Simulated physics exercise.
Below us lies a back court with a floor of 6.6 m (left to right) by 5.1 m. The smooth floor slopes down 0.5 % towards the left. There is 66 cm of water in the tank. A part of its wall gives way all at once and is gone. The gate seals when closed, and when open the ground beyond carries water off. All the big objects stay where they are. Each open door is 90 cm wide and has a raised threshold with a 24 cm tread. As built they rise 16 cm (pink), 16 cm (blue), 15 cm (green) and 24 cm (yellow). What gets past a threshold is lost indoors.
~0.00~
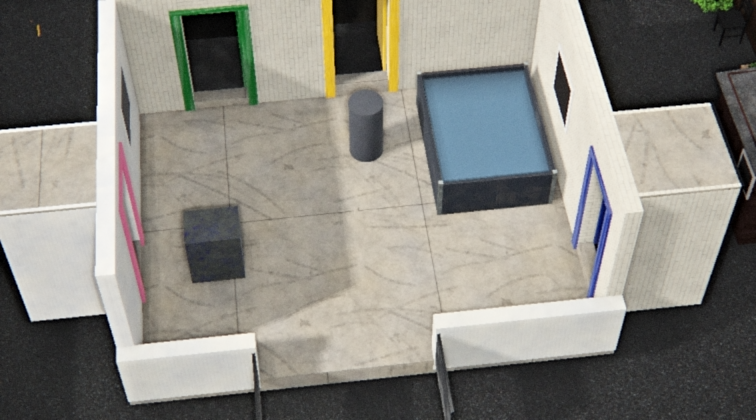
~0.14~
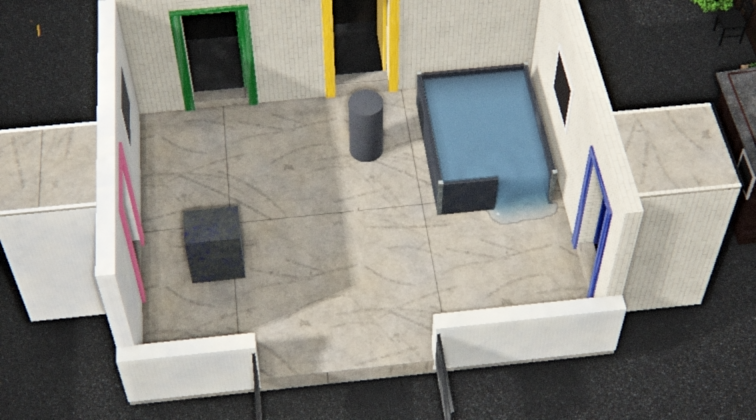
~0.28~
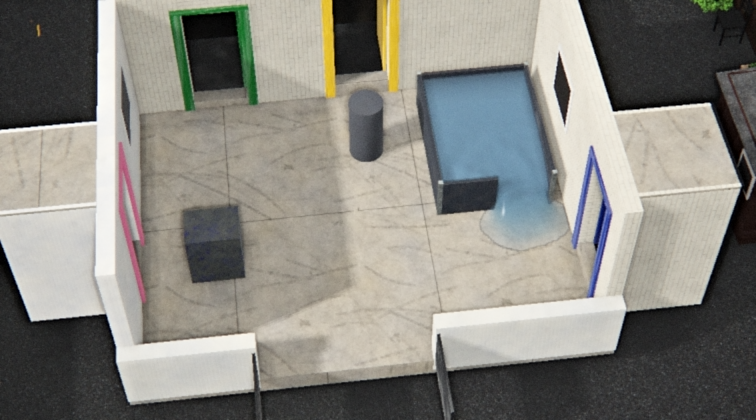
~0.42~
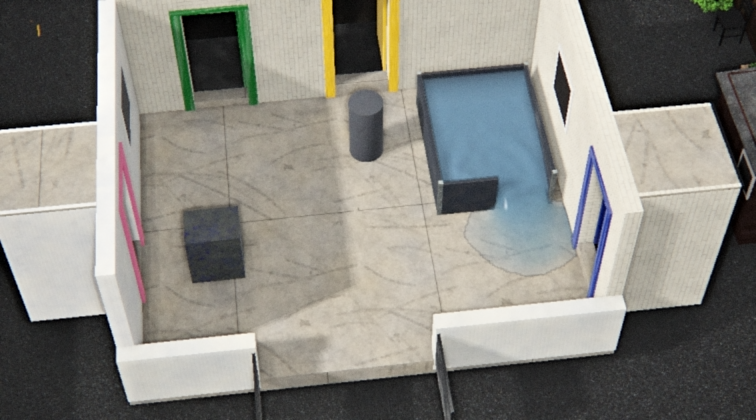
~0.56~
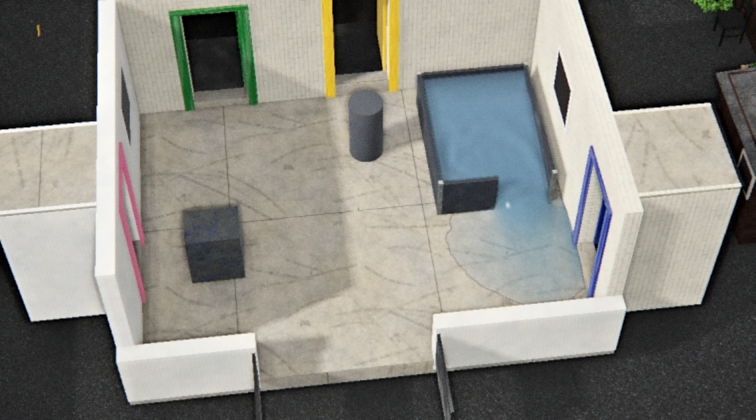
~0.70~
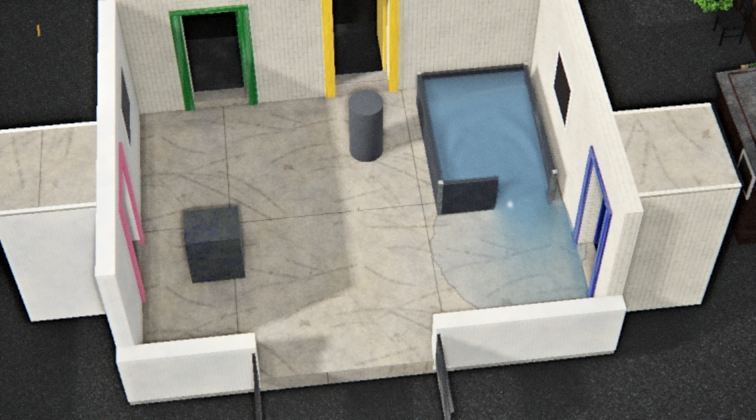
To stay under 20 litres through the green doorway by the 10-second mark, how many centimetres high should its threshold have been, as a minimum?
At least 7 cm or so.
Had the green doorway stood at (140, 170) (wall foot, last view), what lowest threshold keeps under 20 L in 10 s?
About 6.5 cm.
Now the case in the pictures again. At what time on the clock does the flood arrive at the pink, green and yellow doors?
Arrival: Pink 3.6 s, green 5.5 s, yellow 6.0 s.
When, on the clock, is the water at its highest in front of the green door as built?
Near 7.0 s.
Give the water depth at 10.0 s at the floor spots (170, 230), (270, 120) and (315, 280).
In that order: 5, 7 and 3 cm.
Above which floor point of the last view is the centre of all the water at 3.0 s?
Near (478, 215).
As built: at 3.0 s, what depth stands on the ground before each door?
In cm: Pink 0, blue 24, green 0, yellow 0.
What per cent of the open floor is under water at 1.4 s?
Near 15 per cent is wet.
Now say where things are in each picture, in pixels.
The first frame shows the tank at (485, 125) is whole and still, 66 cm deep; the green door at (216, 64) is dry.
In the second frame, water pours out at (522, 195) and has run 0.3 m, to (508, 221); about 6 cm deep outside, 66 cm at the back.
In the third frame, the gap is at (522, 196), the front 0.8 m out at (513, 246); the back of the tank holds 66 cm.
In the fourth frame, water pours out at (522, 197) and has run 1.3 m, to (523, 271); about 8 cm deep outside, 66 cm at the back.
In the fifth frame, the gap is at (522, 196), the front 1.9 m out at (535, 303); the back of the tank holds 66 cm.
In the sixth frame, the gap is at (522, 196), the front 2.4 m out at a hidden place; the back of the tank holds 63 cm; 4.7 m in a straight line remain to the green door at (216, 64).
After 1.4 s water covers 15 % of the floor, deepest (49 cm) near (579, 330); it has not reached the green door.
After 3.0 s water covers 40 % of the floor, deepest (33 cm) near (566, 331); it has not reached the green door.
After 10.0 s water covers 90 % of the floor, deepest (12 cm) near (174, 121); 9 cm at the green door, 0 litres in over its 15 cm threshold.
At the green door as built, the water arrived by 5.4 s and peaked near 12 cm at 7.0 s.
Run again over the same 10 s with other heights there, 25 litres in over 6.5 cm, 9 litres over 8.5 cm. The limit of 20 litres is kept from about 7 cm up.
